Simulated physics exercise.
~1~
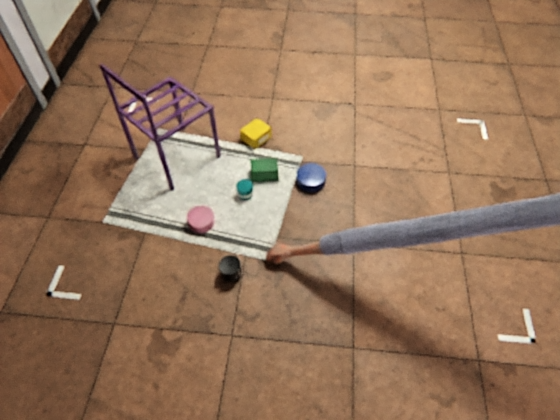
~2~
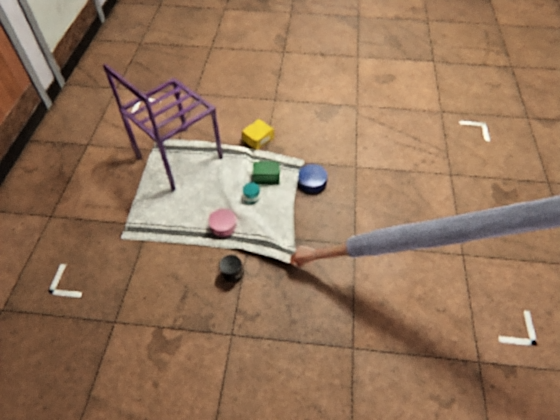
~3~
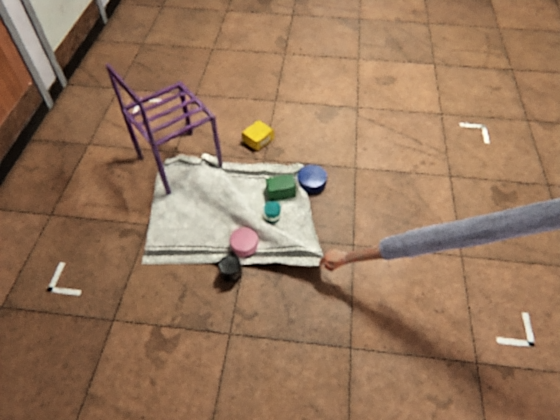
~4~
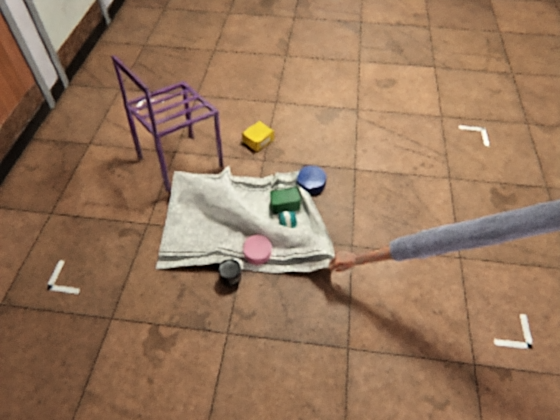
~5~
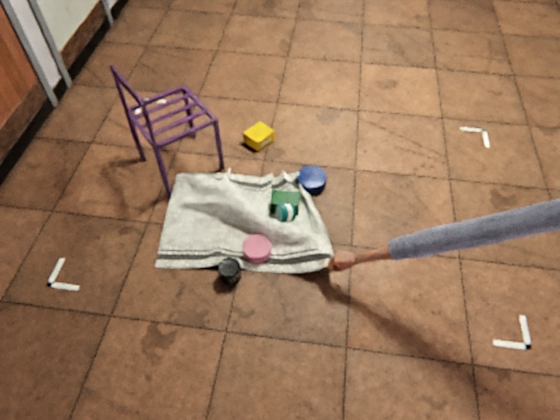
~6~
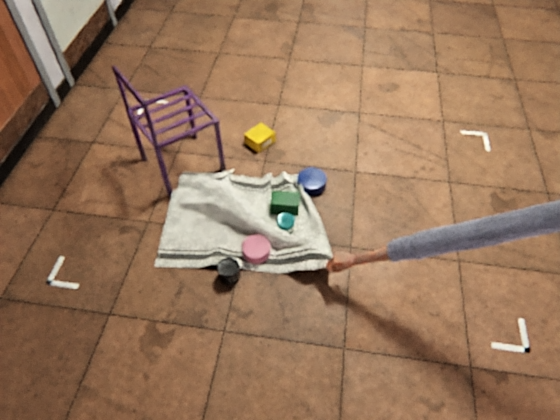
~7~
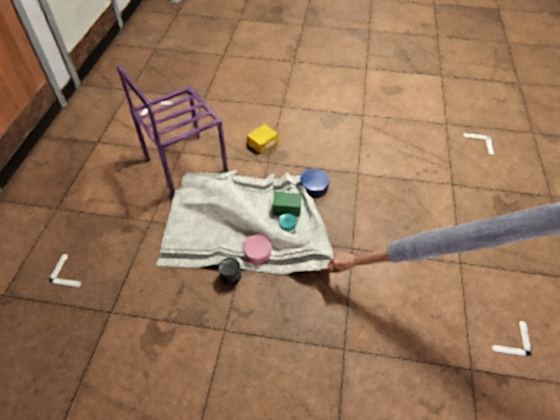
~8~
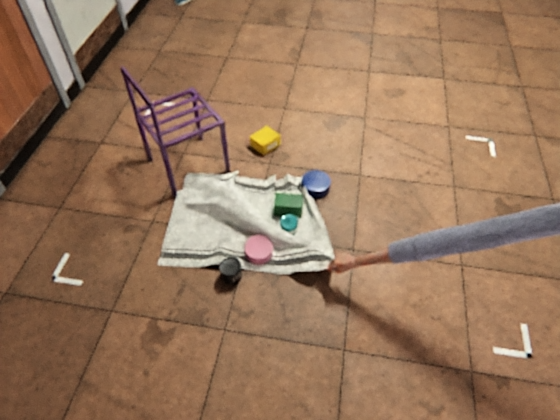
A hand dragging a pale mat rightward and toward the viewer, carrying pink, teal and green objects as the teal one wobbles, then holding still.
